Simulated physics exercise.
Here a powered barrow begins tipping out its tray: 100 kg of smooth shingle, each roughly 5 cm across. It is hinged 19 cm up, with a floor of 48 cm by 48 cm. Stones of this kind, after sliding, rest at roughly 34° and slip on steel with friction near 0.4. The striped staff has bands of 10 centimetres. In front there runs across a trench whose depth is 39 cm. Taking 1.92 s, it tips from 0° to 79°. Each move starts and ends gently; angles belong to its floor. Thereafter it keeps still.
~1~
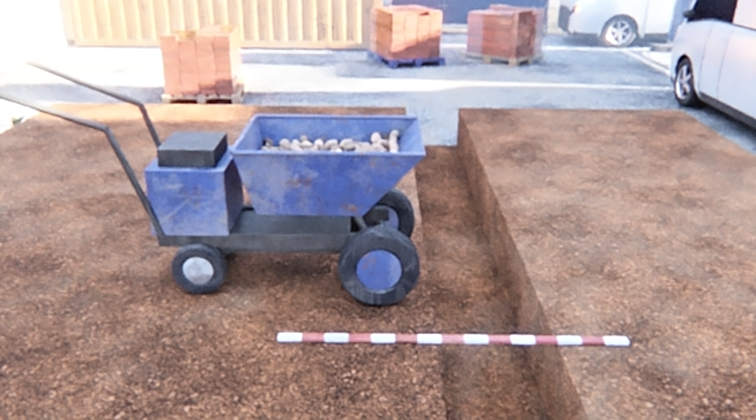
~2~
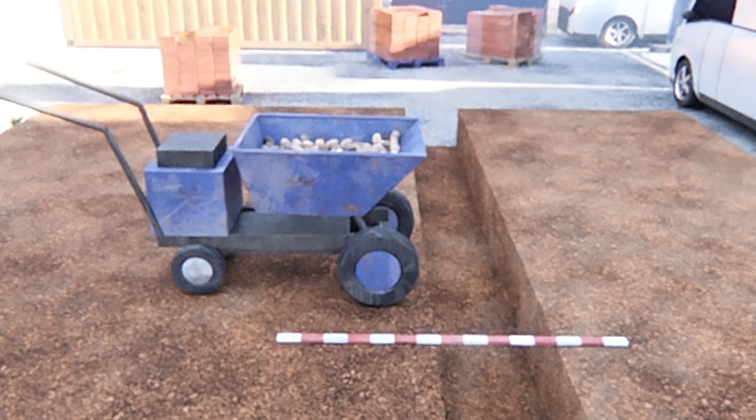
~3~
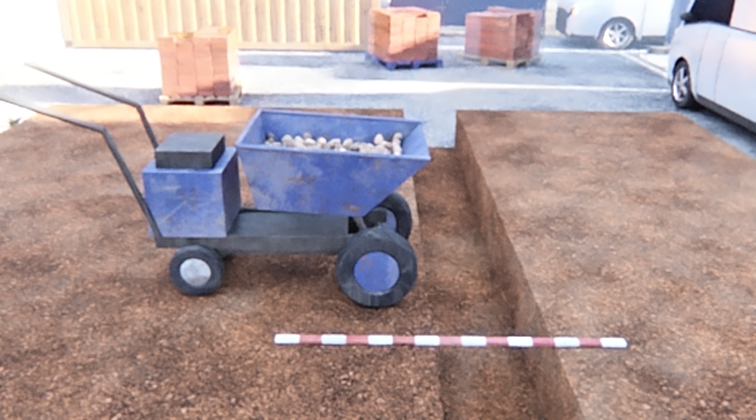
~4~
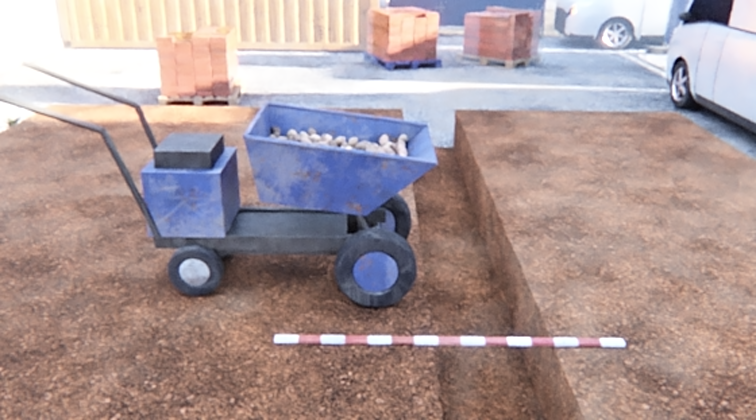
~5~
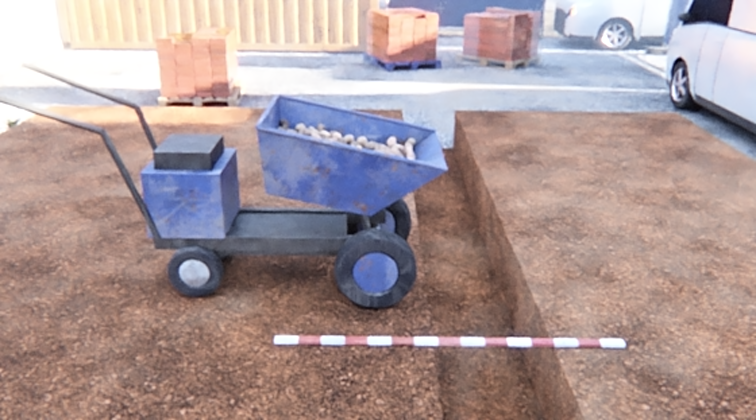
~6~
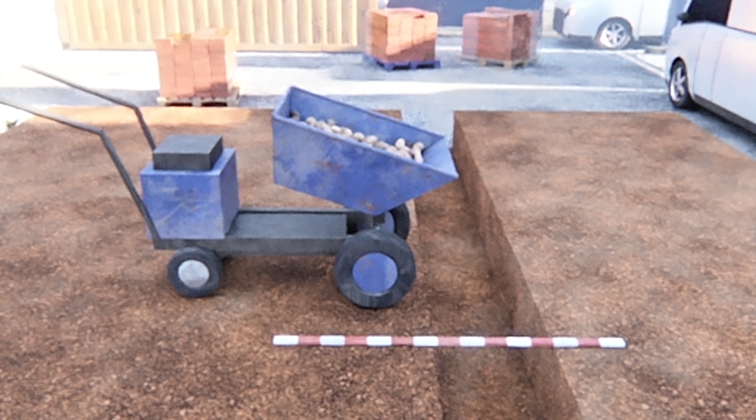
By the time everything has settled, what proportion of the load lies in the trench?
About 60 percent of the load.
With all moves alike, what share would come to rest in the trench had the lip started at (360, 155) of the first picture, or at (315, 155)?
Close to 100 percent in the first case, 90 percent in the second.
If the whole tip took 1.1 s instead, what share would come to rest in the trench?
It would come to roughly 50 per cent.
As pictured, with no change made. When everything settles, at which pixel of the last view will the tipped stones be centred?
Roughly (512, 331), I'd say.
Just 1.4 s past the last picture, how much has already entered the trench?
By that point it's something like 50 in a hundred.
Then, 0.8 s after the last picture the floor is at 67°, 97 % in the tray, 3 % in the trench; the foremost stones are at (518, 244).
Then, 1.4 s after the last picture the floor is at 79°, 13 % in the tray, 48 % in the trench, 39 % past the trench; the foremost stones are at (664, 278).
Then, 1.8 s after the last picture the floor is at 79°, 0 % in the tray, 60 % in the trench, 40 % past the trench; the foremost stones are at (715, 278).
Then, 3.7 s after the last picture the floor is at 79°, 0 % in the tray, 60 % in the trench, 40 % past the trench; the foremost stones are at (728, 277).
